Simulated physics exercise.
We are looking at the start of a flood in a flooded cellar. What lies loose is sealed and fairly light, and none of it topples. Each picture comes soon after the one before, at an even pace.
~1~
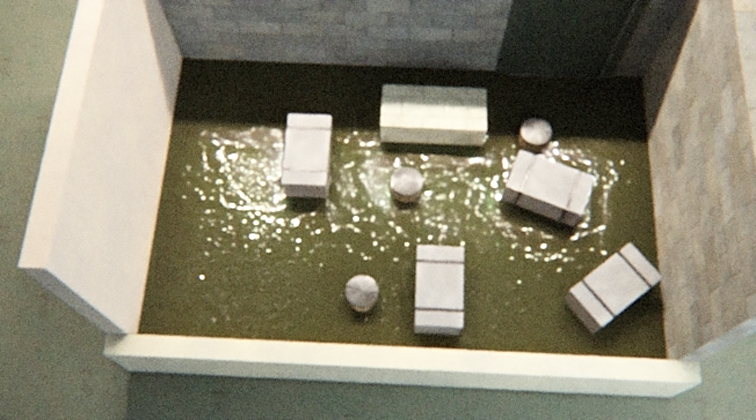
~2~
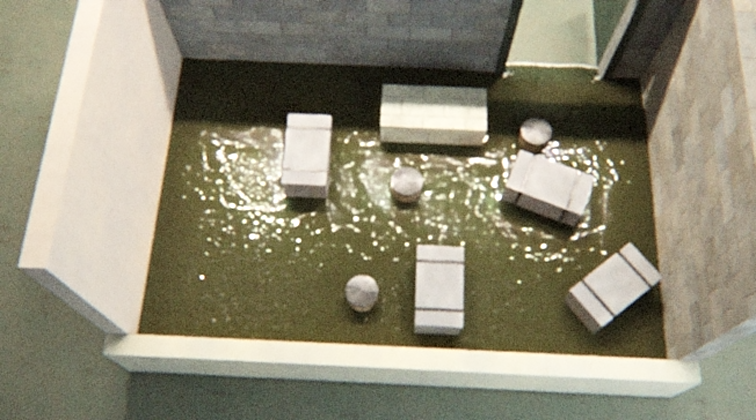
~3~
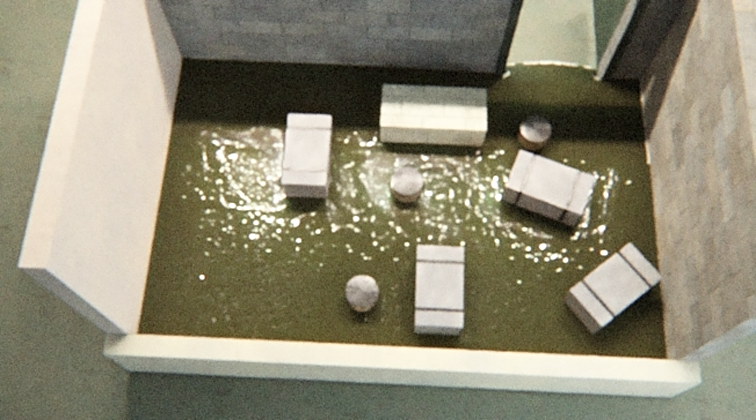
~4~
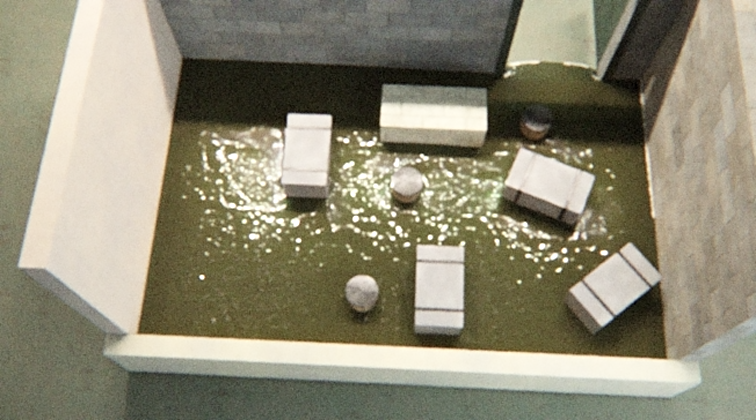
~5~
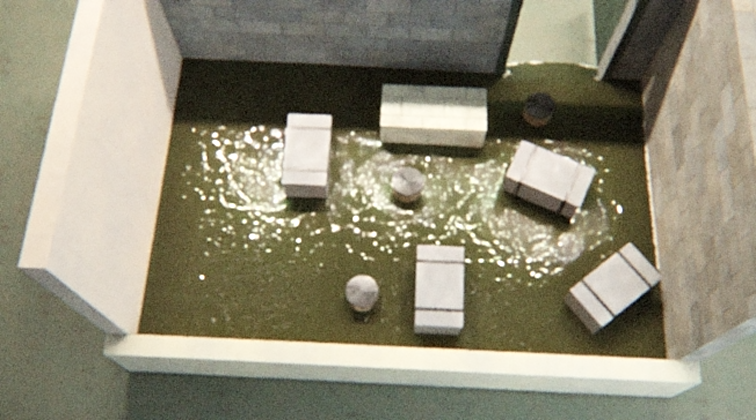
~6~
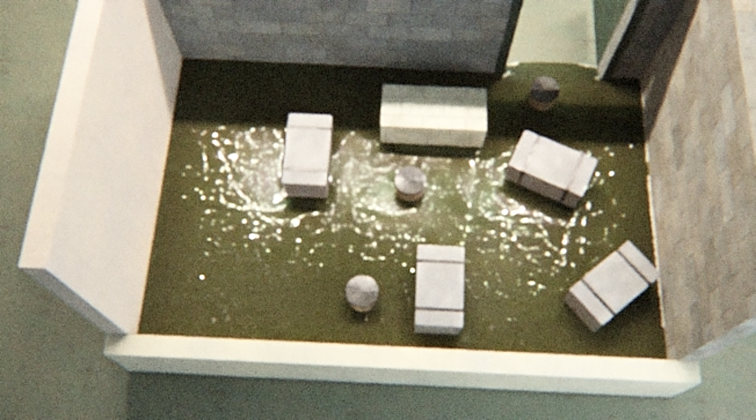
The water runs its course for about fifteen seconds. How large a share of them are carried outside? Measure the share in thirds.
My prediction is the mid band.
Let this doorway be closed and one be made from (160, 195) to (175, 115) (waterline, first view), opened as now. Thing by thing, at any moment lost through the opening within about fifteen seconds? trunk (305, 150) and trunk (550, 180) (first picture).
Taking them one by one, that's got out, then still there.
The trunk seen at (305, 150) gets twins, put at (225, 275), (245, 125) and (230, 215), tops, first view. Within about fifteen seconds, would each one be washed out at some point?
Okay, one at a time: Does not get out, next does not get out, last does not get out.
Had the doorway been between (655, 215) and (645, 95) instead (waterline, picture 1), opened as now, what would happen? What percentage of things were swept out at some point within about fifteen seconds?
My estimate is some 70 percent.
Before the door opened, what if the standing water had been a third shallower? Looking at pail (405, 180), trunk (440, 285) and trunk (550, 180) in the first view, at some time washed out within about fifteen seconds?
For the three, in the order given: Leaves the room, remains in the room and leaves the room.
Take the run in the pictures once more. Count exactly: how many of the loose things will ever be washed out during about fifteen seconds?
The count is 3.
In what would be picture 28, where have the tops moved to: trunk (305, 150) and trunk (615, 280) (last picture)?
About (349, 124) and (614, 153).
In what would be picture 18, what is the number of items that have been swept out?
My count is 2.
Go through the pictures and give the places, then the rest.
A pail at (536, 131) floats; a trunk at (550, 182), afloat; 0 of 7 have shifted, in the first picture.
A pail at (536, 131), afloat; a trunk at (550, 182), afloat; 0 of 7 have shifted, in the second picture.
A pail at (536, 129), afloat, close to its start; a trunk at (550, 182), afloat; 0 of 7 have shifted, in the third picture.
A pail at (538, 118) floats, close to its start; a trunk at (550, 180) floats; 1 of 7 have shifted, in the fourth picture.
A pail at (540, 105) floats, a stride from its start; a trunk at (551, 173) floats, close to its start; 2 of 7 have shifted, in the fifth picture.
A pail at (545, 89), afloat, a stride from its start; a trunk at (553, 163) floats, close to its start; 2 of 7 have shifted, in the sixth picture.
A moment on, 1 of 7 are out; 6 afloat.
Next, 2 of 7 are out; 5 afloat.
Later, 3 of 7 are out; 4 afloat.
In the end, 3 of 7 are out; 4 afloat.
